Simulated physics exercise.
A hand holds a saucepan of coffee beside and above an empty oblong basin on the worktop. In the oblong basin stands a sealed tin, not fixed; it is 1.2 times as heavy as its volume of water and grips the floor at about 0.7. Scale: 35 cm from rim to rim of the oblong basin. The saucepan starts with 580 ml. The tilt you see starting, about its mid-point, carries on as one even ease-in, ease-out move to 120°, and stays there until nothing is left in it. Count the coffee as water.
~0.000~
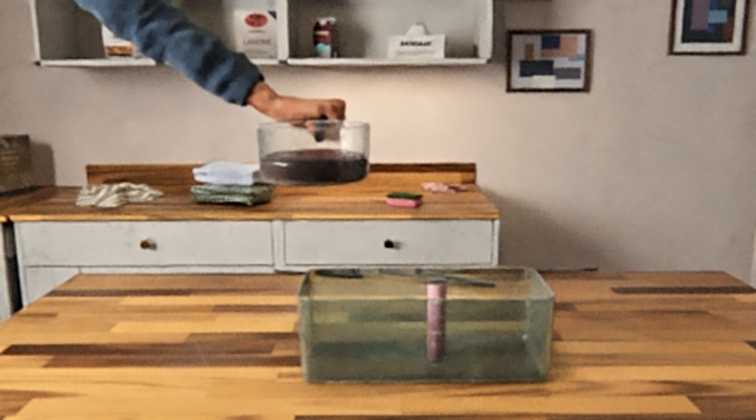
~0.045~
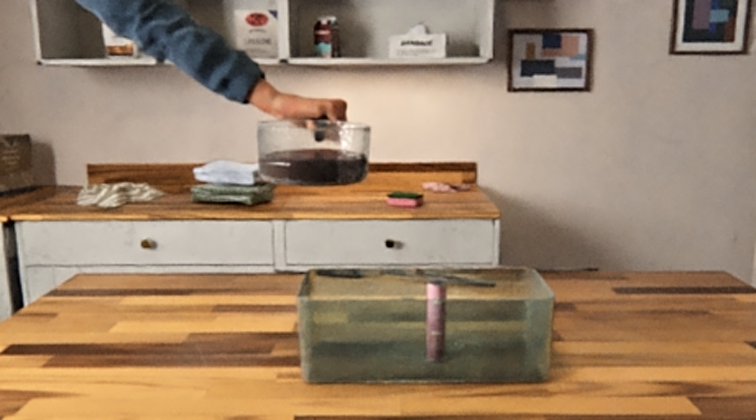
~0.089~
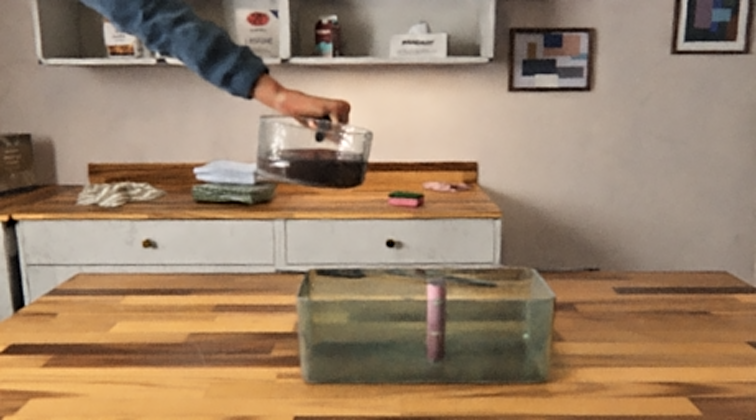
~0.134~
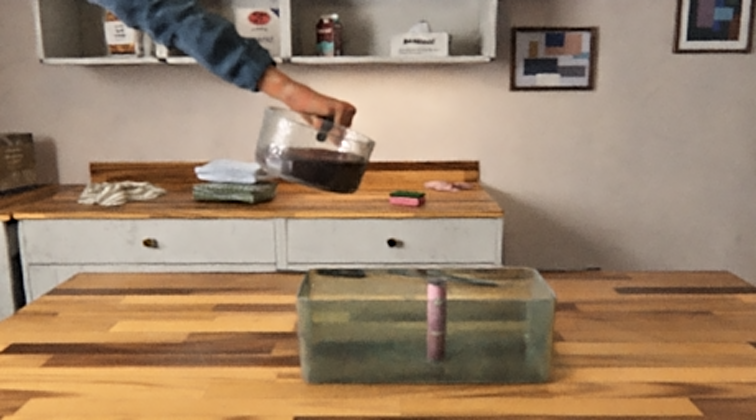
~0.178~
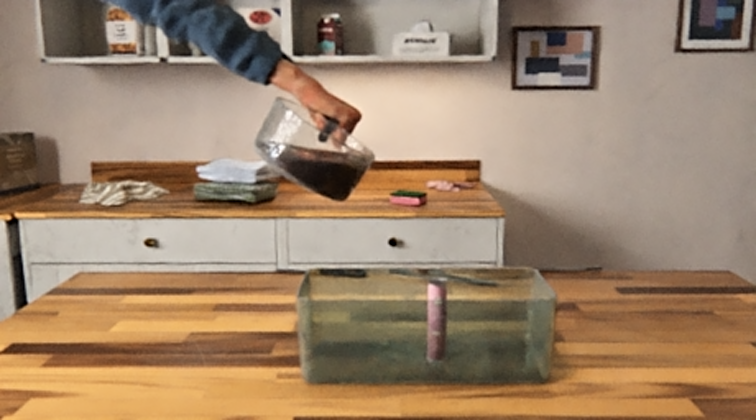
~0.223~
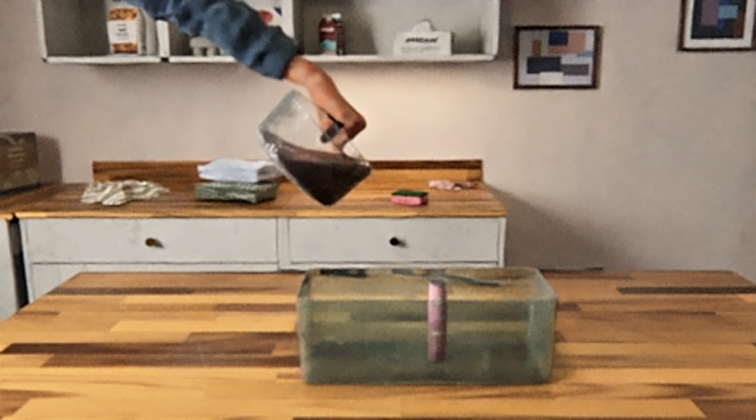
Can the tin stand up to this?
The tin remains upright.
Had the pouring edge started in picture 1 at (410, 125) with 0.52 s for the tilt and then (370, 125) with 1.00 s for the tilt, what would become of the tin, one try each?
First it goes over; then it stays up.
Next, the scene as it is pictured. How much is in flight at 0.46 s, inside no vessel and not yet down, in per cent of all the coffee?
Some 62 per cent.
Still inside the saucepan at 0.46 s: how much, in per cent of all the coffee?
Near 10 in a hundred.
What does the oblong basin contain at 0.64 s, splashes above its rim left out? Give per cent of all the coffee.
Some 90 per cent.
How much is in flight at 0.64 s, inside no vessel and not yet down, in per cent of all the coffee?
Some 9 per cent.
By 0.46 s the tilt is 116° and 11 per cent is still to pour; the tin stands where it began.
By 0.64 s the tilt is 120° and 1 per cent is still to pour; the tin stands where it began.
By 0.82 s the tilt is 120° and 0 per cent is still to pour; the tin stands where it began.
By 1.02 s the tilt is 120° and 0 per cent is still to pour; the tin stands where it began.
At rest the tin stands where it began.
